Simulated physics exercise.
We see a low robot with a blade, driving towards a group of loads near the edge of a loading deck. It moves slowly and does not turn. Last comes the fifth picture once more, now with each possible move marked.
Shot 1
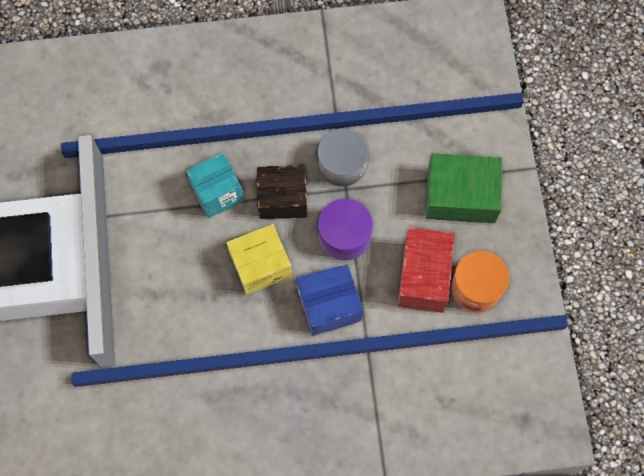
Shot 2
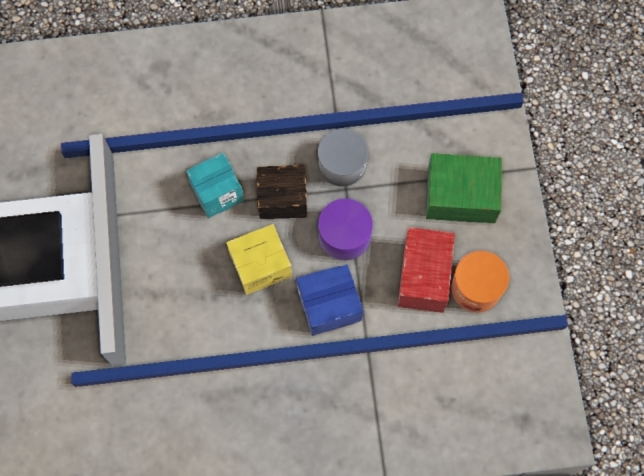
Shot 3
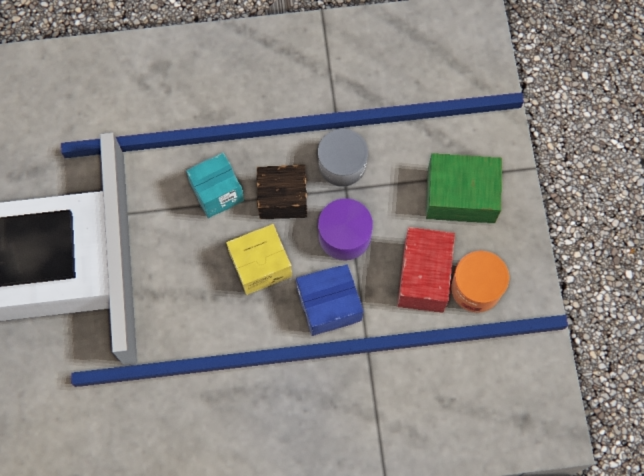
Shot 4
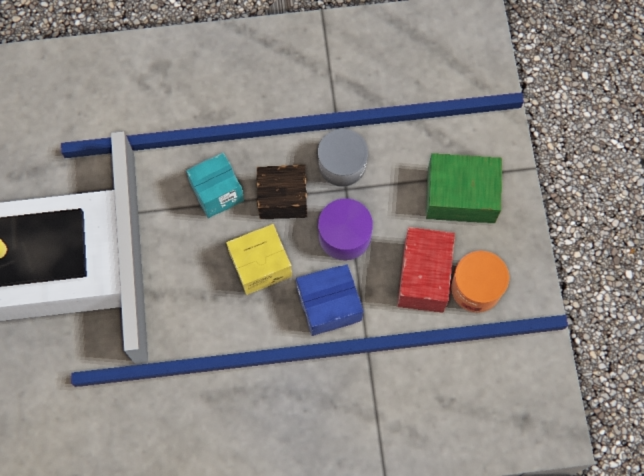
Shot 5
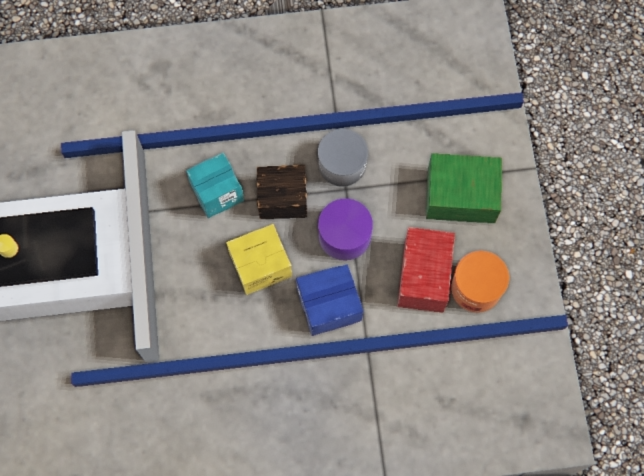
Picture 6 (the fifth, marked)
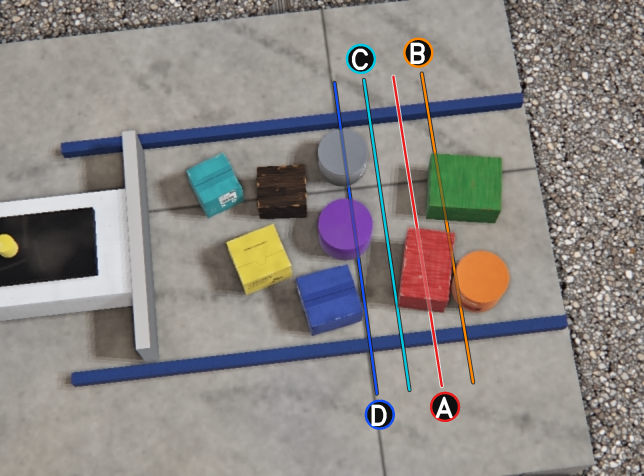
On a gray stone deck, a low white robot with a wide blade crept slowly right between two blue rails toward a group of colorful boxes and canisters, which stayed still and untouched.
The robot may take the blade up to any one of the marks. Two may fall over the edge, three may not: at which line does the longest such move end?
The farthest such stop is B.
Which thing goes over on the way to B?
The green crate goes over.
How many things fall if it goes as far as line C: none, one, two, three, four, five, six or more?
By then, none.
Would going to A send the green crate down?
Yes.
On the copy, A at (416, 224); B at (446, 220); C at (386, 227); D at (355, 231).
On B. First, robot (167, 232); grey pail (361, 153); turquoise parcel (273, 185).
Then, robot (279, 220); green crate (490, 172); orange pail (510, 294).
Finally, robot (365, 210); green crate over the edge; red crate (541, 240); one fallen.
By contrast, A is within the limit but short; C is within the limit but short; D is within the limit but short.
